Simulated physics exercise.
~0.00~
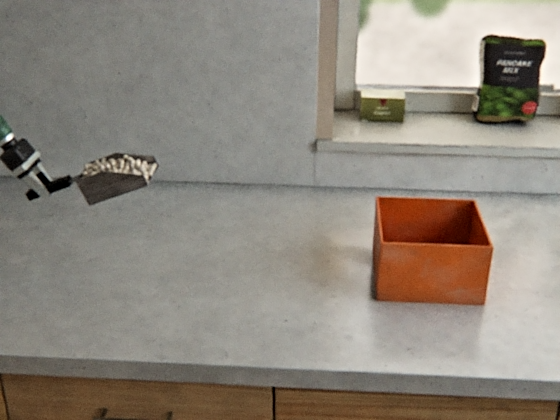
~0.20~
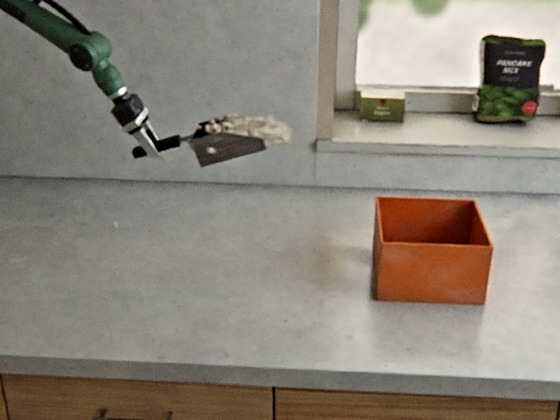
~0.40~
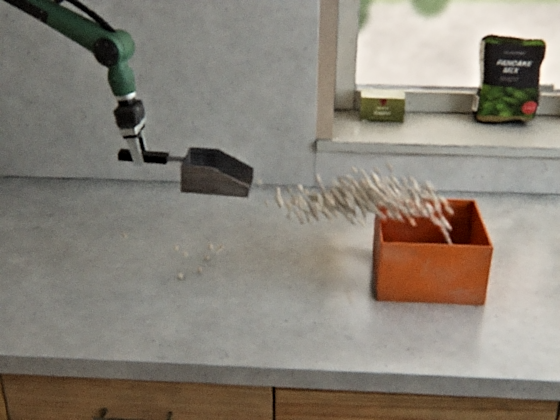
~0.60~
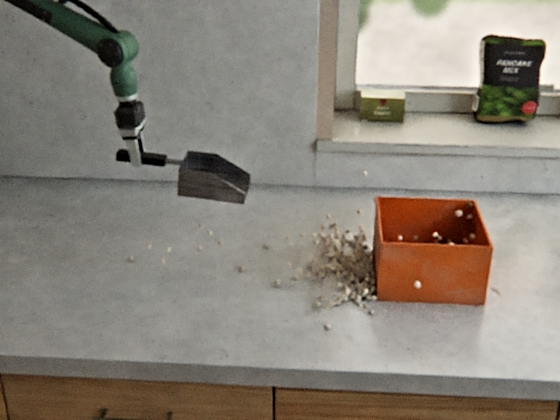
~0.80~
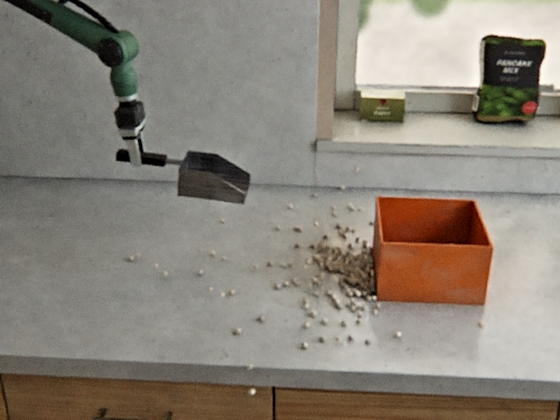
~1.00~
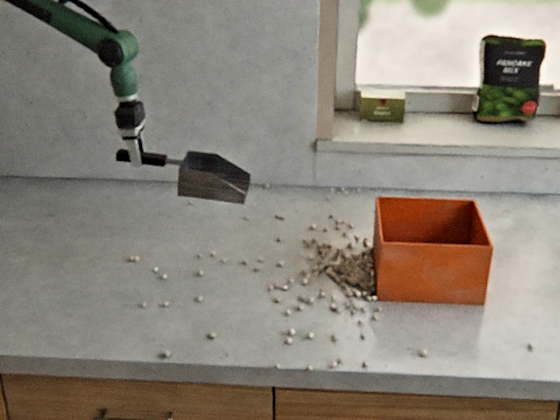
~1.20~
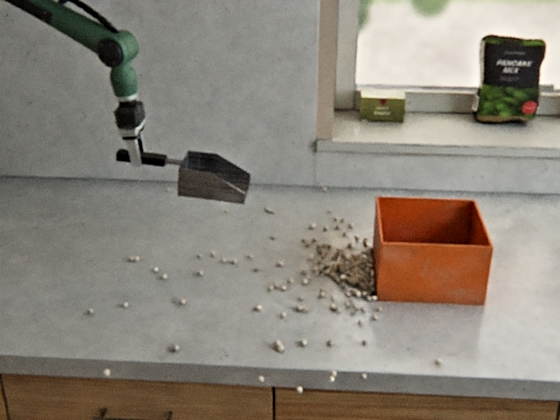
A grey countertop with wooden drawers beneath it is seen from the front and slightly above, with a window at the upper right. An open orange bin stands on the right, and a small green box and a dark pouch rest on the sill. From the left, a green robot arm swings a dark scoop heaped with pale beads to the right. The scoop stops short of the bin and tips slightly forward as the beads fly off in a long stream. Some land inside, while many pile against the bin's left side and scatter across the counter, leaving the arm still.
